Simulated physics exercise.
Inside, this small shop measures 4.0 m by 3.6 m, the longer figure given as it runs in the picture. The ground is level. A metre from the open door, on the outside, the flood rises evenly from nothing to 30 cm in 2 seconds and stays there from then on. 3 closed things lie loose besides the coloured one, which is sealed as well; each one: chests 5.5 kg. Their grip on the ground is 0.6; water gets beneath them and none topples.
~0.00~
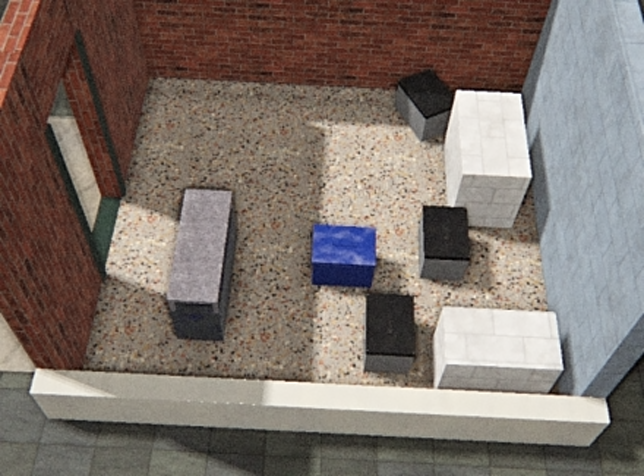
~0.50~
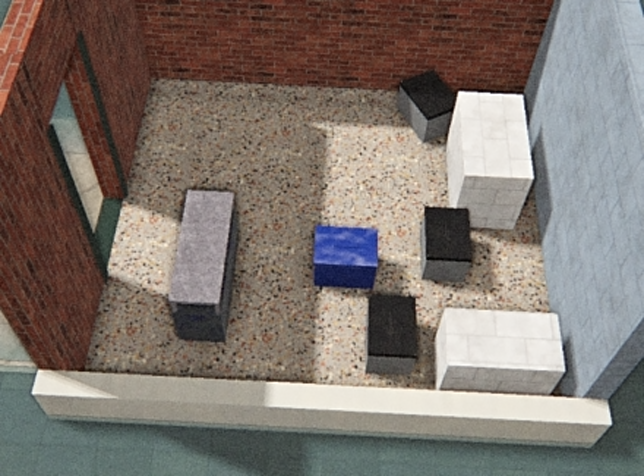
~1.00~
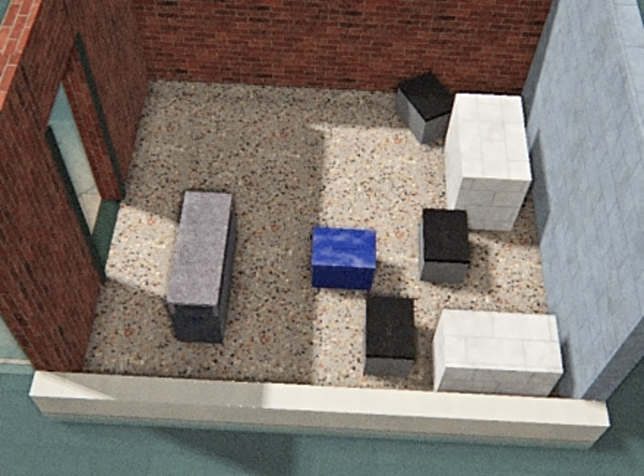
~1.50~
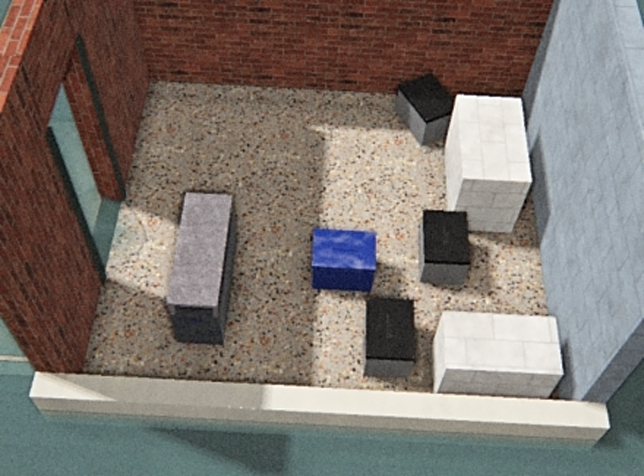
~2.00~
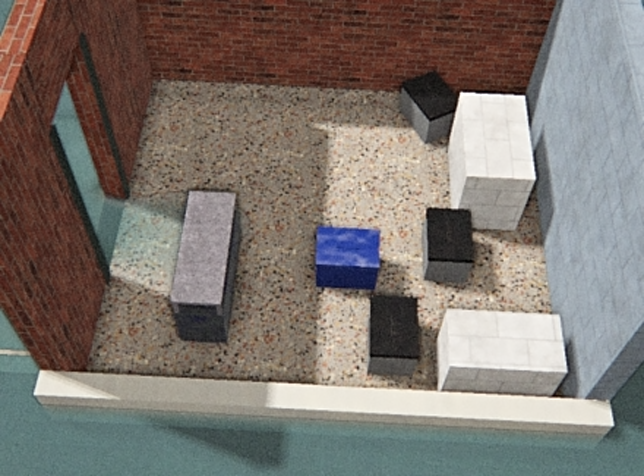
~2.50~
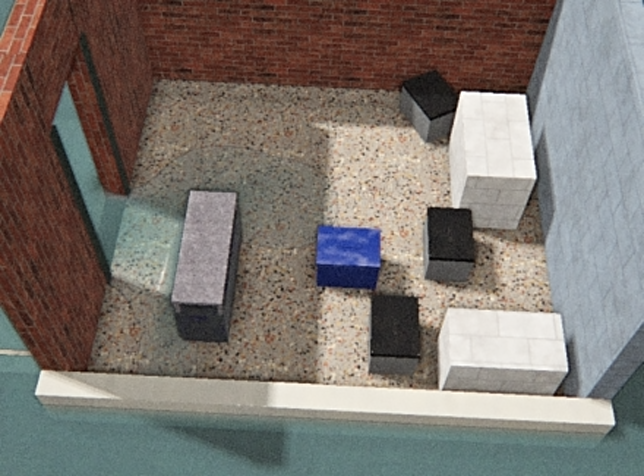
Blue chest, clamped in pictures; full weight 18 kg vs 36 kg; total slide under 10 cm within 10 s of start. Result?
My call: It requires the heavier amount.
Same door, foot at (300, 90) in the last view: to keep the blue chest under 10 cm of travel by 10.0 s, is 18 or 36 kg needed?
Well, then both options come up short.
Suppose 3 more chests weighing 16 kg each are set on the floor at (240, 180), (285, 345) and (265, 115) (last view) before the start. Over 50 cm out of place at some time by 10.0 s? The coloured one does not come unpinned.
First: Beyond the limit; second: Inside the limit; third: Beyond the limit.
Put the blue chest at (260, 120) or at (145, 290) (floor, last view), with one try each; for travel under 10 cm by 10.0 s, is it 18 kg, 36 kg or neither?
Well, at the first spot you need the heavier weight, and at the second no weight will do.
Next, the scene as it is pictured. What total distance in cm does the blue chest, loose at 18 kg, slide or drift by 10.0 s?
All together it comes to about 80 cm.
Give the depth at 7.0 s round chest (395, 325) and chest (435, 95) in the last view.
Around 8 cm and 17 cm.
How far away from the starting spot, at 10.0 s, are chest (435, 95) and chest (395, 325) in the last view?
In turn: 50 cm, 40 cm.
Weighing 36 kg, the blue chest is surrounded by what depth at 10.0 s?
Depth: Approx. 10 cm.
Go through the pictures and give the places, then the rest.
The first picture shows the blue chest at (345, 244) rests on the ground; 0.0 m2 under water; 0 of 4 have shifted.
The second picture shows the blue chest at (346, 246), on the bottom; 0.0 m2 under water; 0 of 4 have shifted.
The third picture shows the blue chest at (344, 247) rests on the ground; water covers 0.0 m2; 0 of 4 have shifted.
The fourth picture shows the blue chest at (345, 248), on the bottom; 0.1 m2 under water; 0 of 4 have shifted.
The fifth picture shows the blue chest at (348, 246) rests on the ground; water covers 0.9 m2; 0 of 4 have shifted.
The sixth picture shows the blue chest at (349, 246), on the bottom; 2.6 m2 under water; 0 of 4 have shifted.
After 3.5 s the blue chest would be 0 cm from its start with 18 kg and 0 cm from its start with 36 kg; 1 cm of water round it then.
After 4.5 s the blue chest would be 0 cm from its start with 18 kg and 0 cm from its start with 36 kg; 1 cm of water round it then.
After 7.0 s the blue chest would be 0 cm from its start with 18 kg and 0 cm from its start with 36 kg; 3 cm of water round it then.
After 10.0 s the blue chest would be 71 cm from its start with 18 kg and 0 cm from its start with 36 kg; 10 cm of water round it then.
